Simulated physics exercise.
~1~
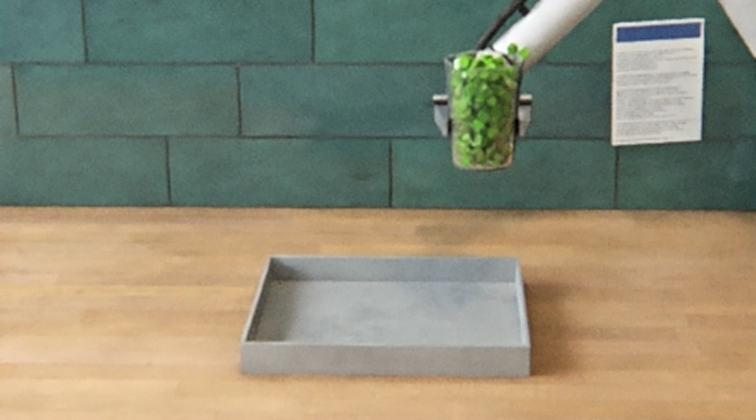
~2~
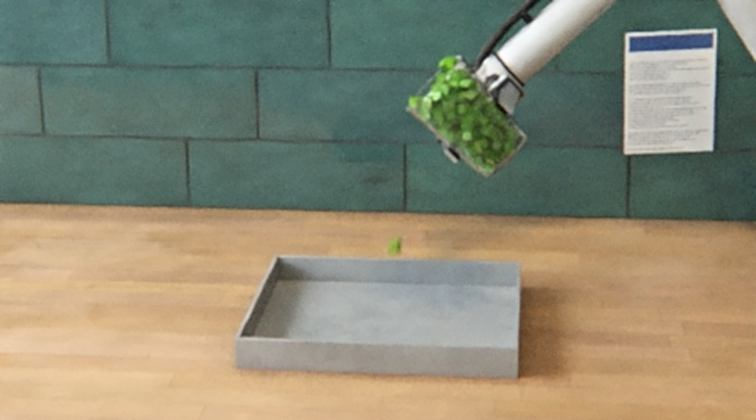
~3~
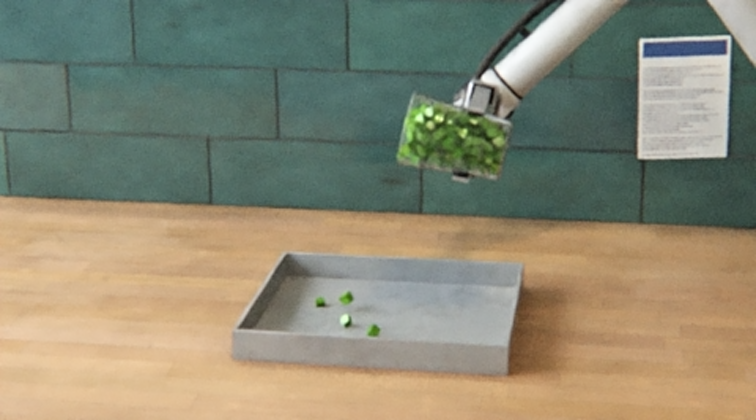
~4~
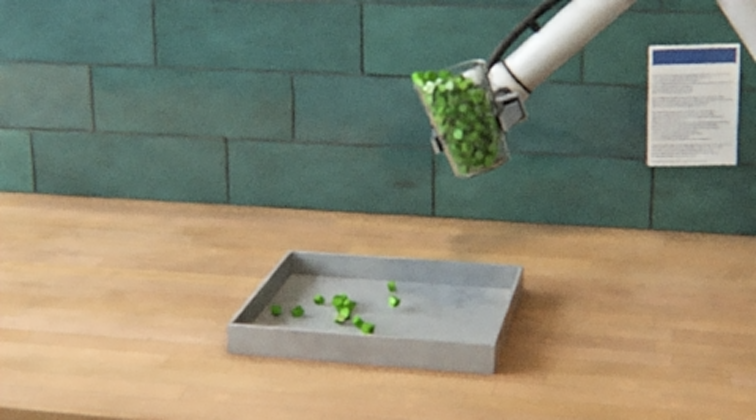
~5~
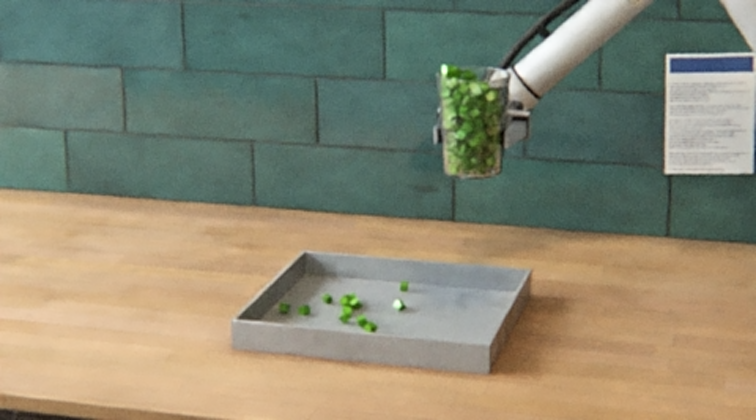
Robot arm tipping a clear cup of green vegetable dice, scattering a few into a grey tray, then holding it upright, still mostly full.
